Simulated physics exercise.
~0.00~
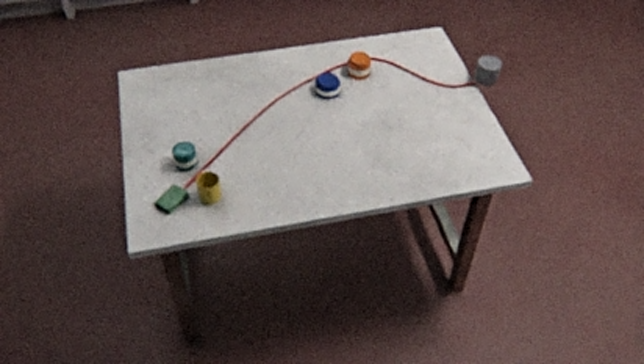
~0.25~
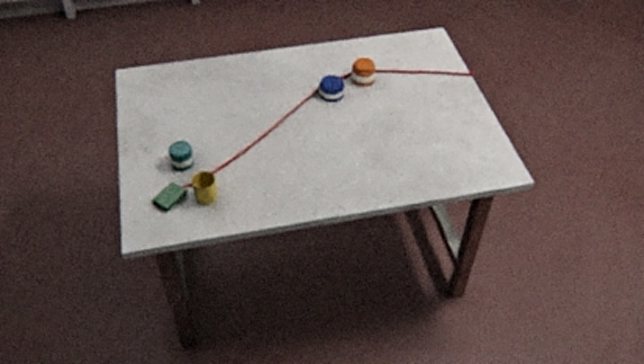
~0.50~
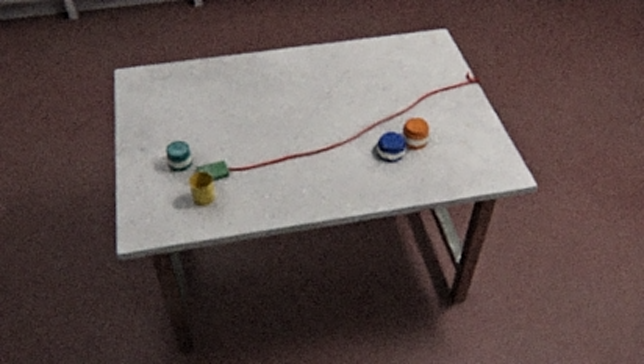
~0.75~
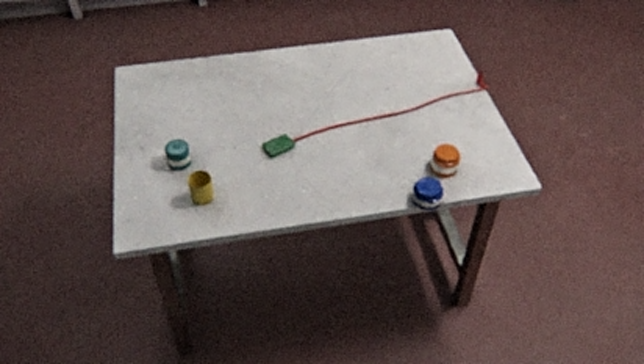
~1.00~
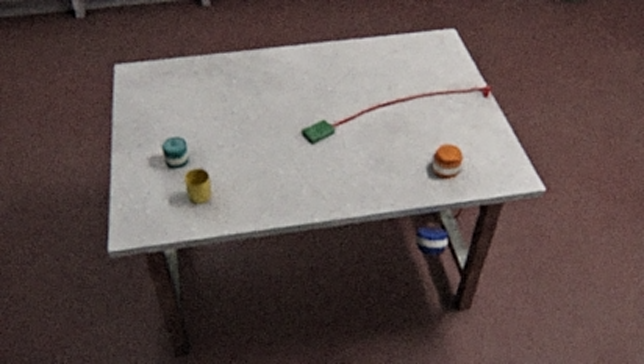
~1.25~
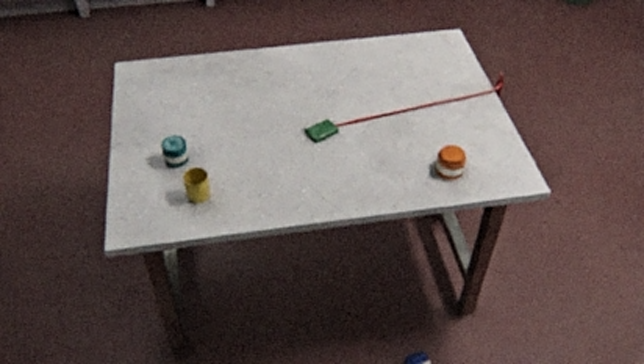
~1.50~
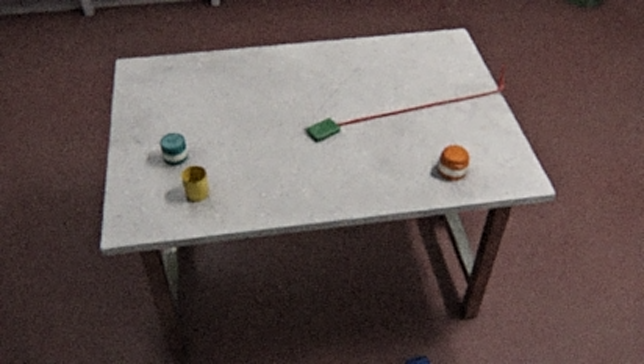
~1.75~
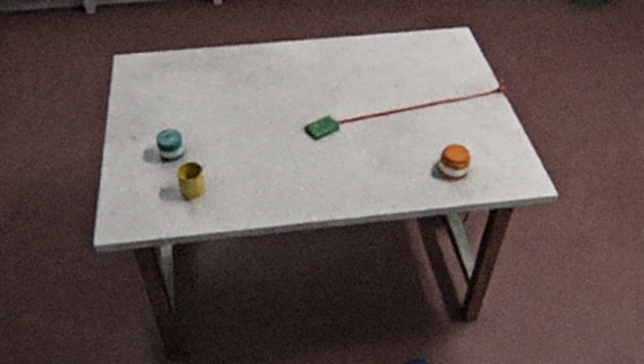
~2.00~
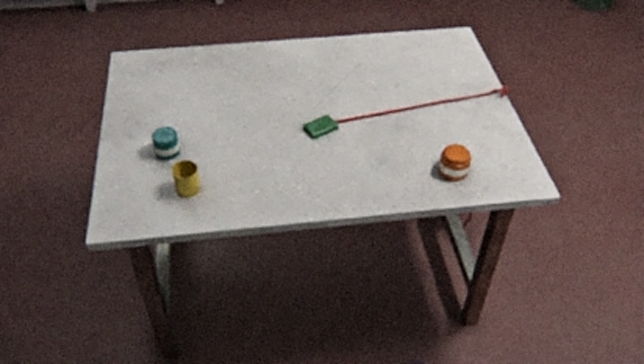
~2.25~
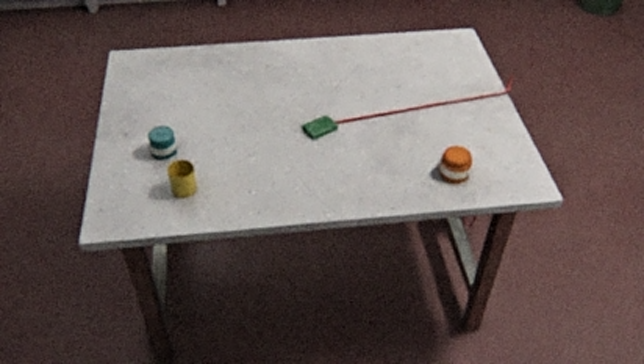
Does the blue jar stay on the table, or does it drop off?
The blue jar drops off. The cable sweeps it to the front edge near the right corner and it falls over to the floor.
